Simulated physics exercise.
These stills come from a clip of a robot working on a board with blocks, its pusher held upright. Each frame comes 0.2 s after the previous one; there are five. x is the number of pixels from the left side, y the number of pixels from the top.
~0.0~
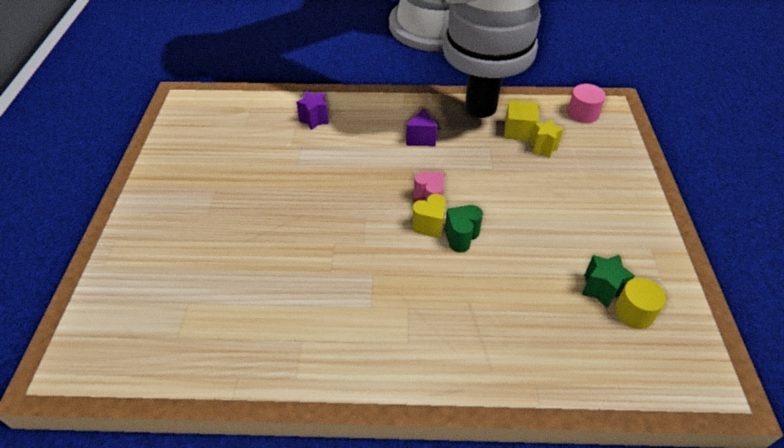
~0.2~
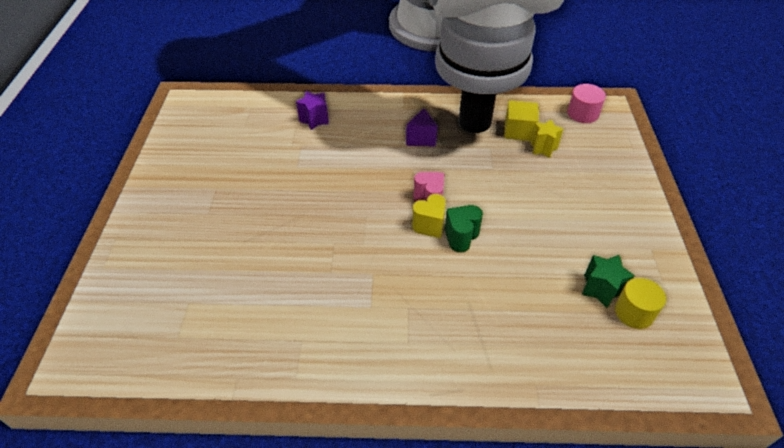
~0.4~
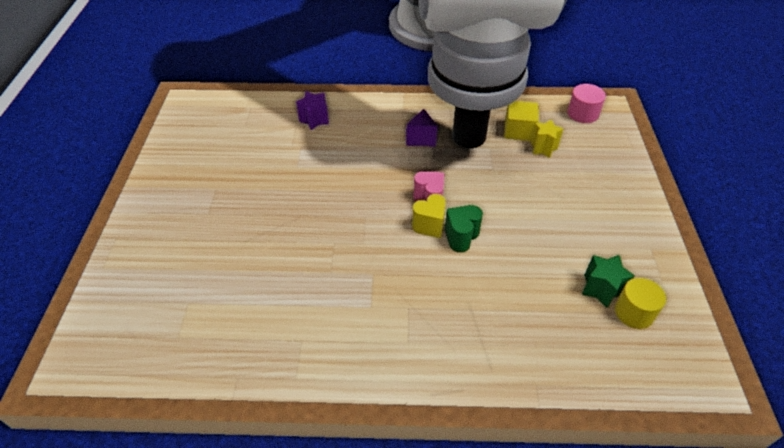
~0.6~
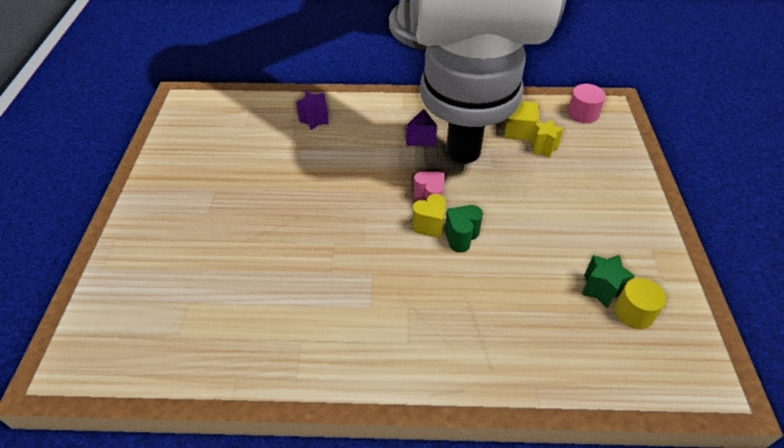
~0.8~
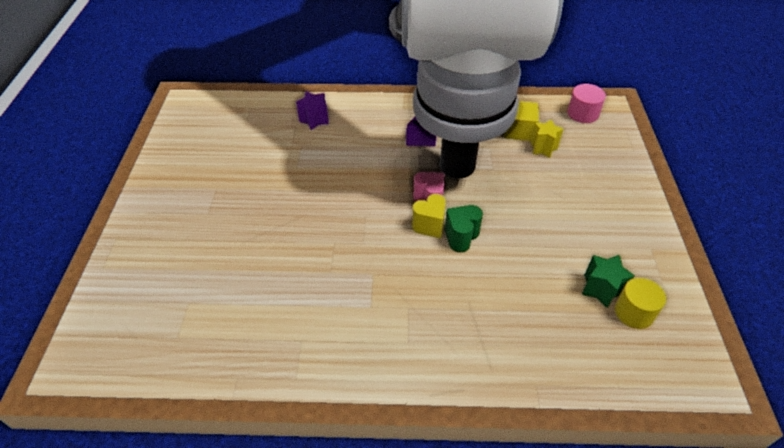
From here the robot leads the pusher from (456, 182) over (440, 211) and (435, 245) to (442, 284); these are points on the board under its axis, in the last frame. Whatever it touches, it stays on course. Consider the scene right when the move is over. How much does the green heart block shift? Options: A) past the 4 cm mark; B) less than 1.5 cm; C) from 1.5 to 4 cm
My pick is C.
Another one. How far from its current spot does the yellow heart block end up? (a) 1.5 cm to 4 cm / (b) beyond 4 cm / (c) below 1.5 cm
That would be b.
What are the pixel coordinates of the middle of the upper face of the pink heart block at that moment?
Somewhere near (406, 199).
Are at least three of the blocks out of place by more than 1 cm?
My answer is yes.
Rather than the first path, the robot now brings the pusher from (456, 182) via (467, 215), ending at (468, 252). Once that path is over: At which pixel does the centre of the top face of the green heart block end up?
Top centre: (458, 258).
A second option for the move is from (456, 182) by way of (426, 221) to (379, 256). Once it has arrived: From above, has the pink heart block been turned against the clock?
No - that is not the case.
What follows on the original path. One third of the way, pusher (441, 197); pink heart block (409, 194), turned 70° clockwise; yellow heart block (426, 216), turned 20° anticlockwise.
Two thirds of the way, pusher (436, 232); pink heart block (406, 199), turned 100° clockwise; yellow heart block (410, 249); green heart block (472, 233), turned 65° anticlockwise.
At the end, pusher (443, 270); purple triangular piece unmoved; pink heart block (406, 199), turned 100° clockwise; yellow heart block (403, 265), turned 75° clockwise; green heart block (475, 235), turned 80° anticlockwise.
